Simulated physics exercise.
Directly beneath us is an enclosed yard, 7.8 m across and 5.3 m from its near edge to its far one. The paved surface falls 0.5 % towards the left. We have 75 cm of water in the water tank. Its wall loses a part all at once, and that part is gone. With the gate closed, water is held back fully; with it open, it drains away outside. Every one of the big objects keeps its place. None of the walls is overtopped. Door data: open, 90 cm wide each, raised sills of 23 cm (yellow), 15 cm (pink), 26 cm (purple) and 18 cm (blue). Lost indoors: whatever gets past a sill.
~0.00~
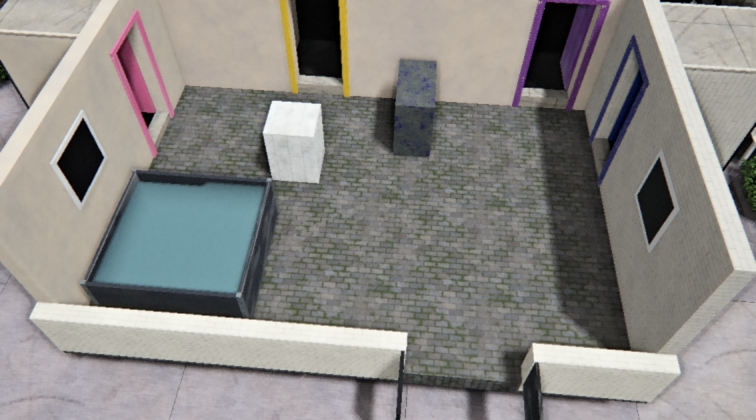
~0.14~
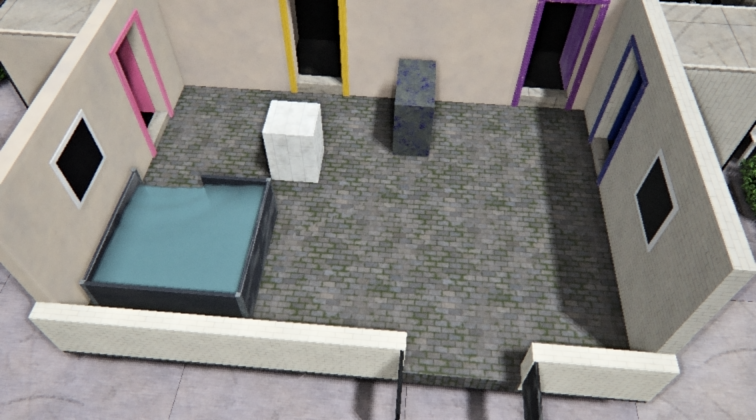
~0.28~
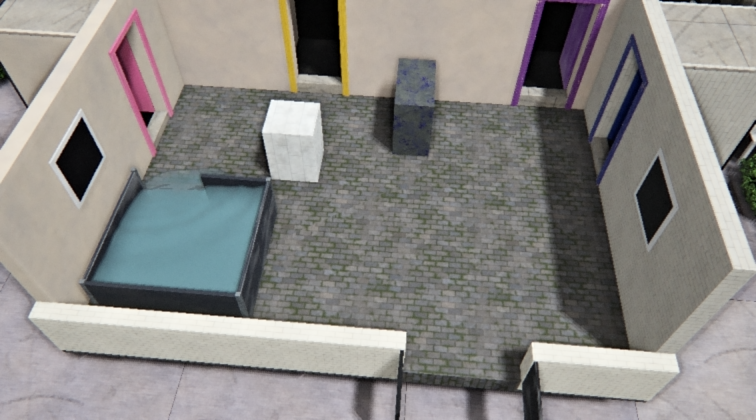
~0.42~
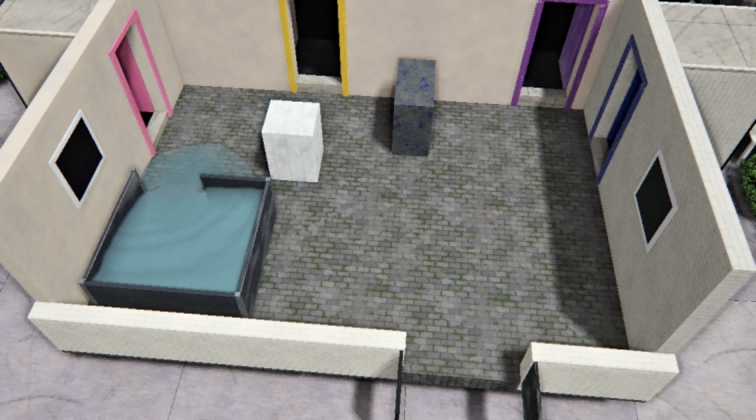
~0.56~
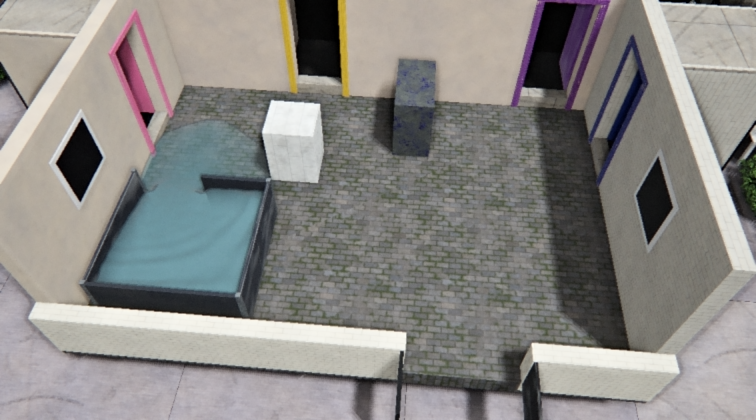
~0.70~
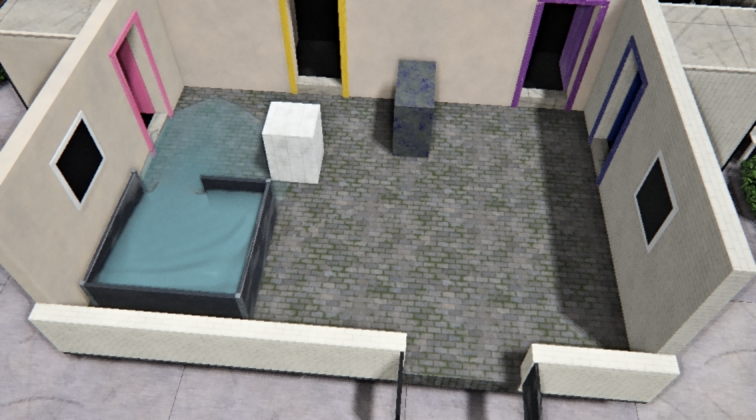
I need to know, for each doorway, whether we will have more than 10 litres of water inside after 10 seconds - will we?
Here is how it goes: The yellow door, no, not that much; the pink door, yes, more than that; the purple door, no, not that much; the blue door, no, not that much.
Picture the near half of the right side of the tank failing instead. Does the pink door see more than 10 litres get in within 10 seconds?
Note: Pink door, short of the mark.
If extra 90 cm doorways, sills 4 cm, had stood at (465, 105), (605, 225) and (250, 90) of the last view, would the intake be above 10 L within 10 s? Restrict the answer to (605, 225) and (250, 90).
In turn: Under, over.
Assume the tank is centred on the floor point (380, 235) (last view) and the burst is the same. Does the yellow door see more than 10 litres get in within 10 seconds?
Then, at yellow, it's too much.
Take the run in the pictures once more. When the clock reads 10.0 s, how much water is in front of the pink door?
Reading: Close to 10.5 cm.
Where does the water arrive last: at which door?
Blue.
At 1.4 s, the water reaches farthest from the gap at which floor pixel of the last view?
About (329, 97) in the last view.
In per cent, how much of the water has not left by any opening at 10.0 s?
90 %.
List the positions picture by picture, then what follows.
In the first frame, still water, 75 cm deep, in the water tank at (184, 232).
In the second frame, the front is at a hidden place, 0.6 m from the gap on the water tank's far side; 0.3 m2 of floor is under water; 75 cm left at the back of the water tank.
In the third frame, the front is at (222, 176), 0.9 m from the gap on the water tank's far side; 0.9 m2 of floor is under water; 75 cm left at the back of the water tank.
In the fourth frame, water pours out on the water tank's far side and has run 1.4 m, to (218, 148); typically 9 cm deep outside, 74 cm at the water tank's back.
In the fifth frame, the front is at (223, 125), 2.0 m from the gap on the water tank's far side; 3.5 m2 of floor is under water; 69 cm left at the back of the water tank.
In the sixth frame, water pours out on the water tank's far side and has run 2.7 m, to (213, 101); typically 6 cm deep outside, 64 cm at the water tank's back.
After 1.4 s water covers 20 % of the floor and is deepest (56 cm) near (193, 89); yellow door 7 cm at the sill, 0 L in, pink door 23 cm at the sill, 5 L in, purple door not reached, blue door not reached.
After 2.2 s water covers 25 % of the floor and is deepest (48 cm) near (202, 89); yellow door 22 cm at the sill, 0 L in, pink door 20 cm at the sill, 21 L in, purple door not reached, blue door not reached.
After 3.5 s water covers 40 % of the floor and is deepest (36 cm) near (394, 101); yellow door 16 cm at the sill, 1 L in, pink door 23 cm at the sill, 39 L in, purple door 3 cm at the sill, 0 L in, blue door not reached.
After 6.0 s water covers 85 % of the floor and is deepest (23 cm) near (393, 114); yellow door 11 cm at the sill, 1 L in, pink door 17 cm at the sill, 70 L in, purple door 3 cm at the sill, 0 L in, blue door 8 cm at the sill, 0 L in.
After 10.0 s water covers 95 % of the floor and is deepest (15 cm) near (79, 330); yellow door 11 cm at the sill, 1 L in, pink door 10 cm at the sill, 73 L in, purple door 4 cm at the sill, 0 L in, blue door 4 cm at the sill, 0 L in.
